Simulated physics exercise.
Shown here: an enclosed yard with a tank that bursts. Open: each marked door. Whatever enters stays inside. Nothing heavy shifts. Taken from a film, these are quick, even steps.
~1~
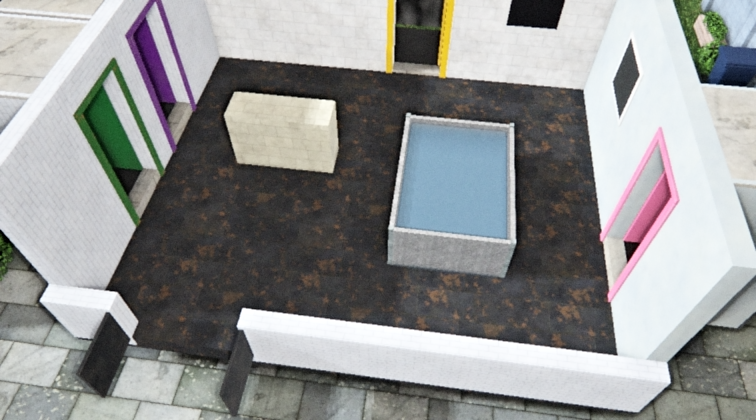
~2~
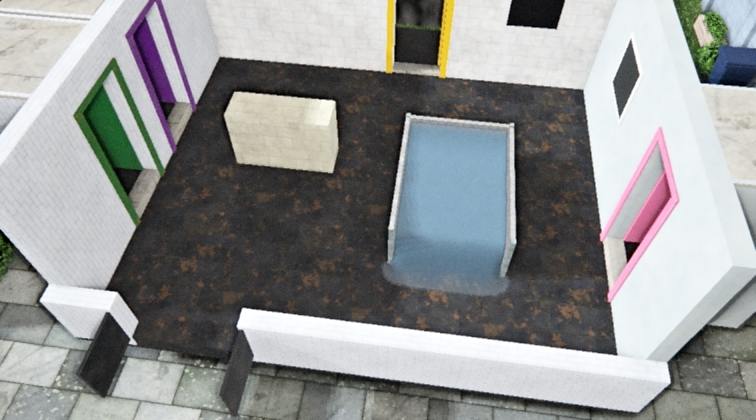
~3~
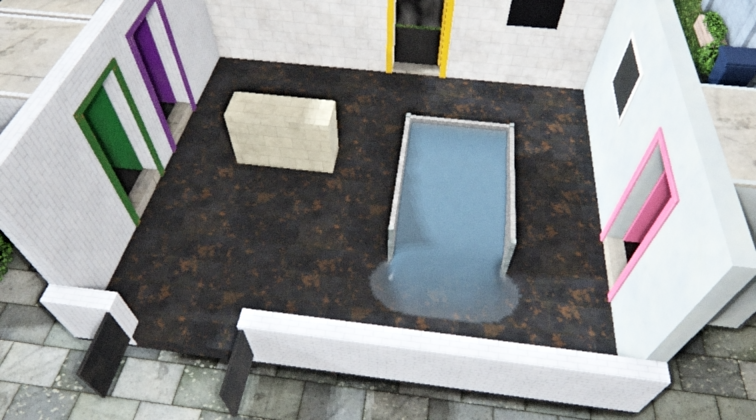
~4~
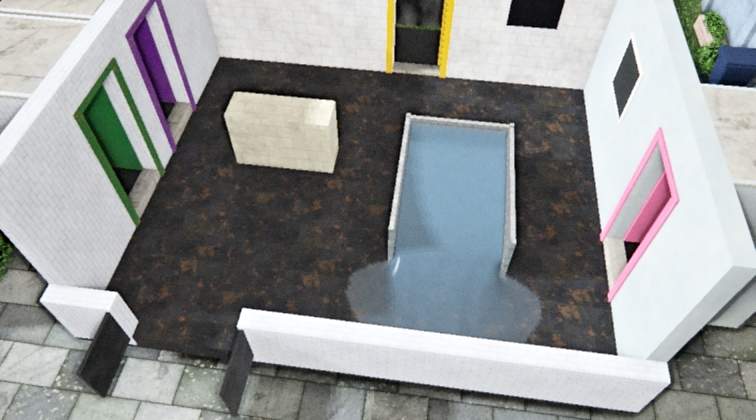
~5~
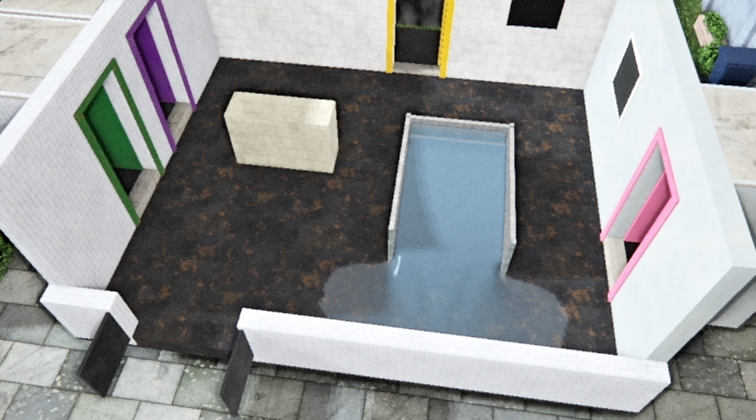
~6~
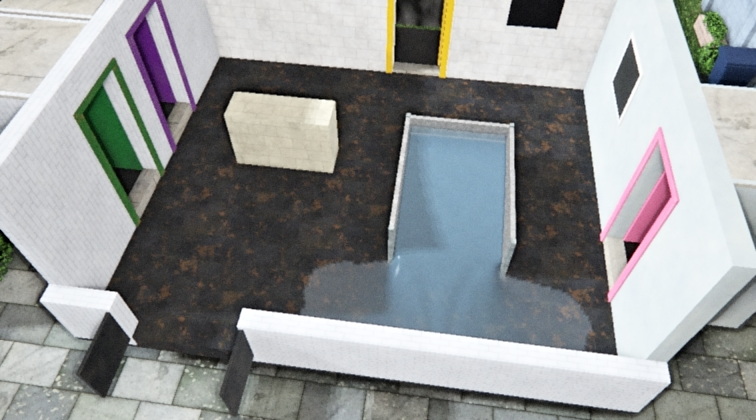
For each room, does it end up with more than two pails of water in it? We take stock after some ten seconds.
Room by room: The pink door: No; the green door: No; the purple door: No; the yellow door: No.
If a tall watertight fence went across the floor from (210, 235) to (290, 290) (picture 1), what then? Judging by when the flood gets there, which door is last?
Last comes the yellow one.
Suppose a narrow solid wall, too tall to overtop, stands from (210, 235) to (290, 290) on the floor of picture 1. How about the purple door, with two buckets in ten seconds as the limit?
In the end the purple door falls below the limit.
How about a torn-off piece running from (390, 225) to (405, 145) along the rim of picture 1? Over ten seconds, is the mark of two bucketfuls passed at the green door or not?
Green door exceeds the limit.
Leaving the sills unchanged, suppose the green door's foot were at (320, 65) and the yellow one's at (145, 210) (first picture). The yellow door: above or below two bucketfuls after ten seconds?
As I see it, the yellow door comes in higher.
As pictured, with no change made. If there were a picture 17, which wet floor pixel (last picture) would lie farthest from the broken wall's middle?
My best guess is about (94, 315).
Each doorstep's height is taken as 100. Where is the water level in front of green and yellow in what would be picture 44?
Some 50 percent, then some 80 percent.
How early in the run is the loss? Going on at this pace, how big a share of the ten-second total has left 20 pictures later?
Near 20 in a hundred.
A moment on, water covers 15 % of the floor; the pink door not reached, the green door not reached, the purple door not reached, the yellow door not reached.
Next, water covers 35 % of the floor; the pink door wet at the sill, nothing in, the green door not reached, the purple door not reached, the yellow door not reached.
Then, water covers 60 % of the floor; the pink door under two buckets in, the green door wet at the sill, nothing in, the purple door wet at the sill, nothing in, the yellow door not reached.
Later, water covers 85 % of the floor; the pink door under two buckets in, the green door wet at the sill, nothing in, the purple door wet at the sill, nothing in, the yellow door wet at the sill, nothing in.
In the end, water covers 100 % of the floor; the pink door under two buckets in, the green door wet at the sill, nothing in, the purple door wet at the sill, nothing in, the yellow door wet at the sill, nothing in.
